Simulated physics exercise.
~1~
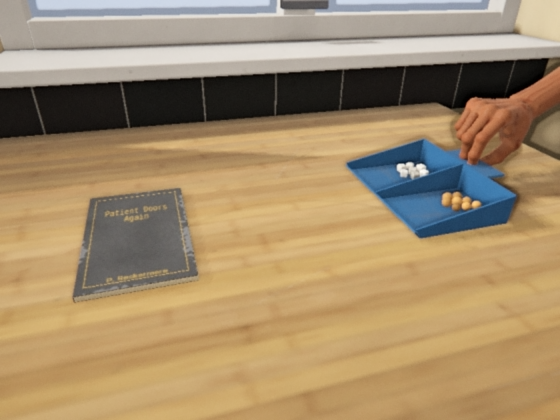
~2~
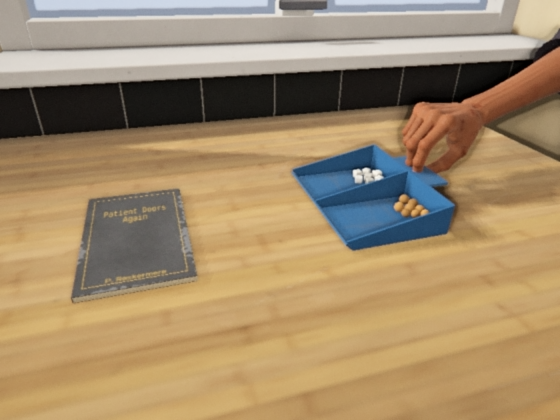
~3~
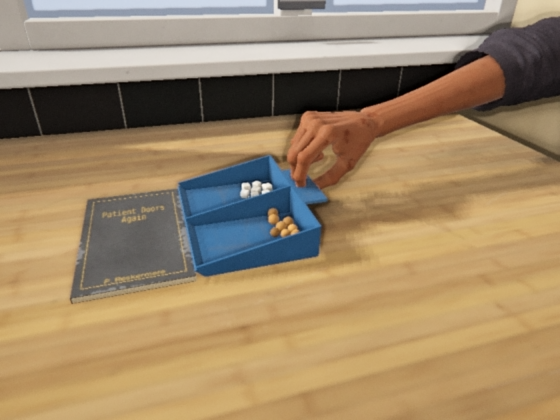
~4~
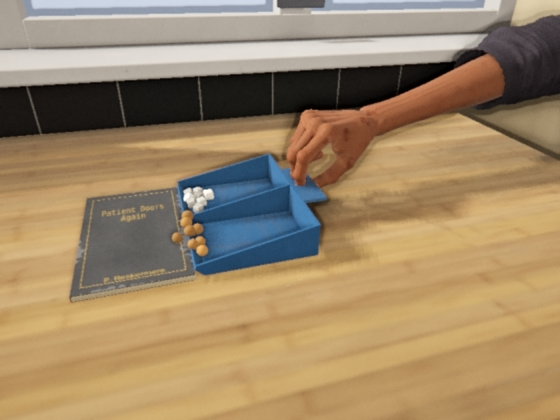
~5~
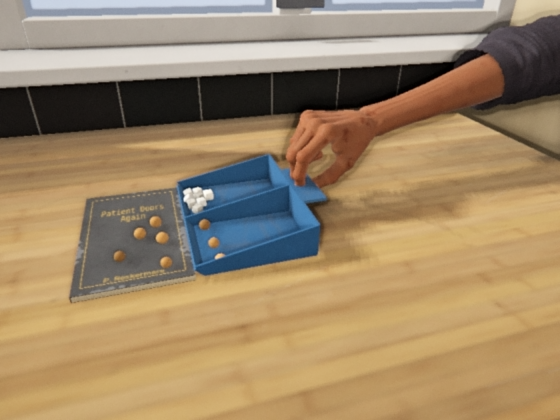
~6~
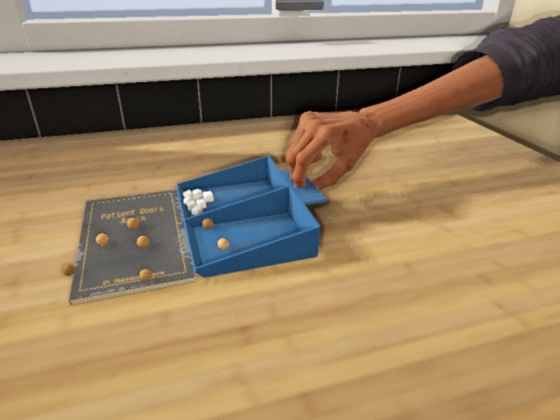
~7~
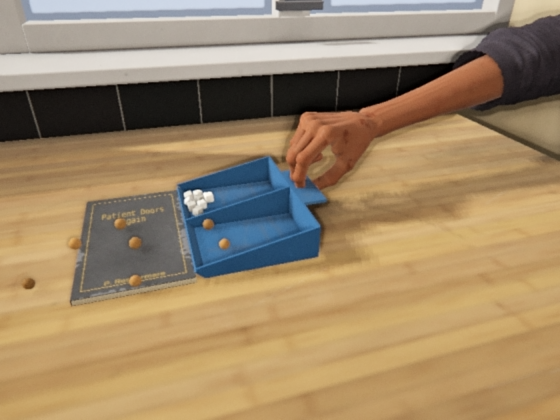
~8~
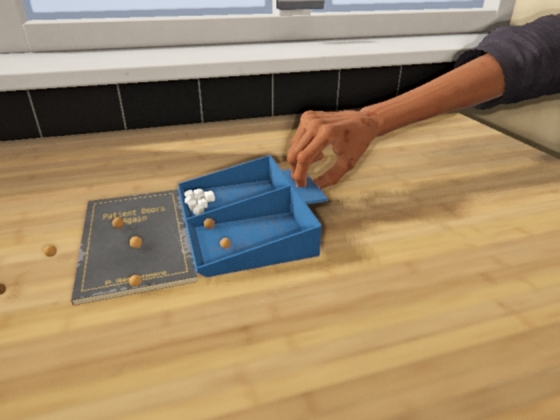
A blue divided tray holding small white cubes and orange balls is pushed left by a hand along a wooden counter until it stops against a thin dark book; the contents slide forward, and most of the balls roll out over the book, some continuing beyond it, while the white pieces stay inside.
